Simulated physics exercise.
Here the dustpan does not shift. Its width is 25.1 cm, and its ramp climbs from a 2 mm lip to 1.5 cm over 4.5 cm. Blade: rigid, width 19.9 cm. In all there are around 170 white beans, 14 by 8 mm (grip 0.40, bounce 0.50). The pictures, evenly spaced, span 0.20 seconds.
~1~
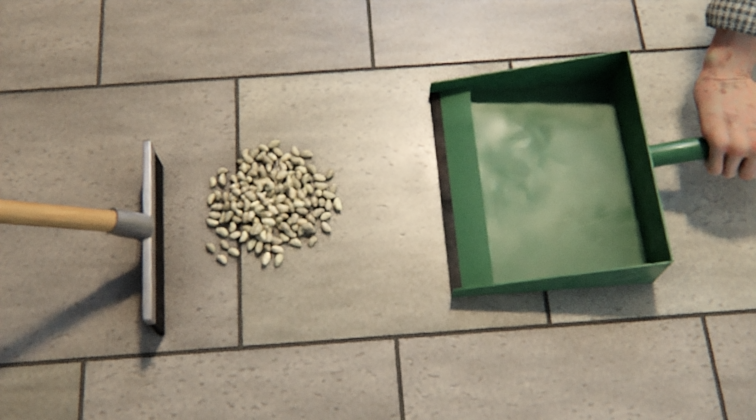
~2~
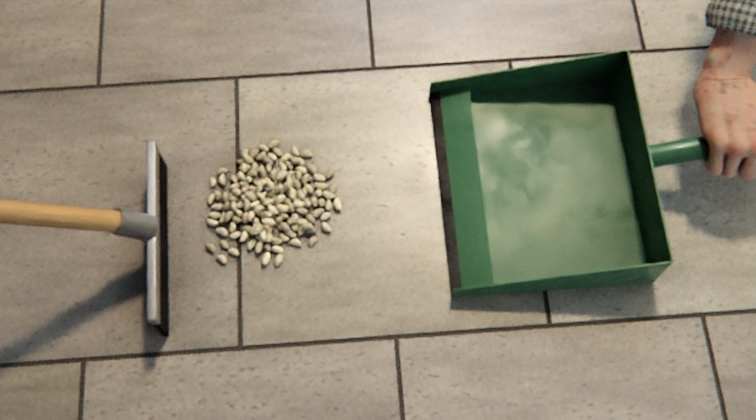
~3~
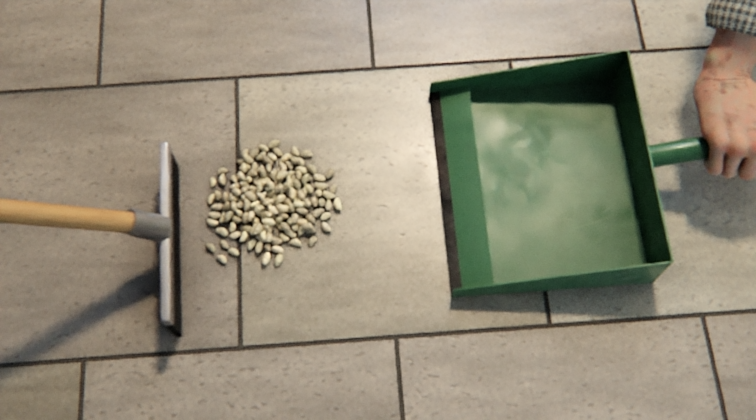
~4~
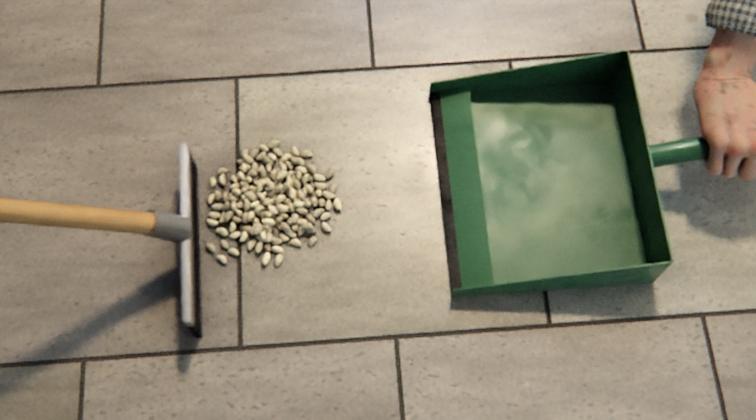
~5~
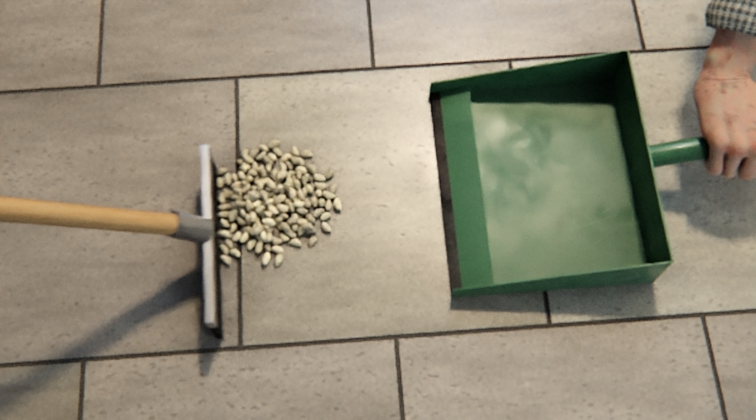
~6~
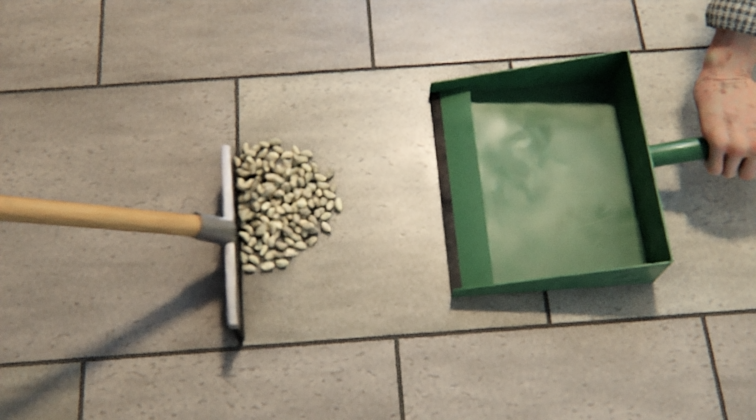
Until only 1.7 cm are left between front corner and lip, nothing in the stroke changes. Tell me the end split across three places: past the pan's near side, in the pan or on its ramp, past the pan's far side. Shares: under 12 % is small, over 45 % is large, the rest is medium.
Near side: A small share; pan: A medium share; far side: A small share.
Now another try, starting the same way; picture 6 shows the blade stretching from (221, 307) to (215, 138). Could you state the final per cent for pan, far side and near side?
Final per cent - pan 45, far 5, near 0.
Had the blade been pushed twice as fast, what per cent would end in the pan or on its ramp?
It would come to roughly 40 percent.
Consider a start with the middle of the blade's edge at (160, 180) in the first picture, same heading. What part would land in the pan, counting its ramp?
It would come to about 45 in a hundred.
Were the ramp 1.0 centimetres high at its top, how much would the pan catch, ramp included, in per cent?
Close to 35 per cent then.
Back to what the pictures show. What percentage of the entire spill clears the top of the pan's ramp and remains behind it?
I'd put it near 0 per cent.
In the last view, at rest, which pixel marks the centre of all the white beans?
Est. centre at rest: (435, 188) px.
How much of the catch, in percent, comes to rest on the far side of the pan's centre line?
I'd say near 20 per cent.
Then, 0.19 s after the last picture, middle of the blade 12 cm from the lip; 0 % over the lip, far side 0 %, near side 0 %.
Then, 0.31 s after the last picture, middle of the blade 5 cm from the lip; 0 % over the lip, far side 0 %, near side 0 %.
Then, 0.57 s after the last picture, middle of the blade 2 cm from the lip; 30 % over the lip, far side 5 %, near side 5 %.
In the end, near side 5 %, pan 30 %, far side 5 %, in front of the lip or behind the blade 60 %.
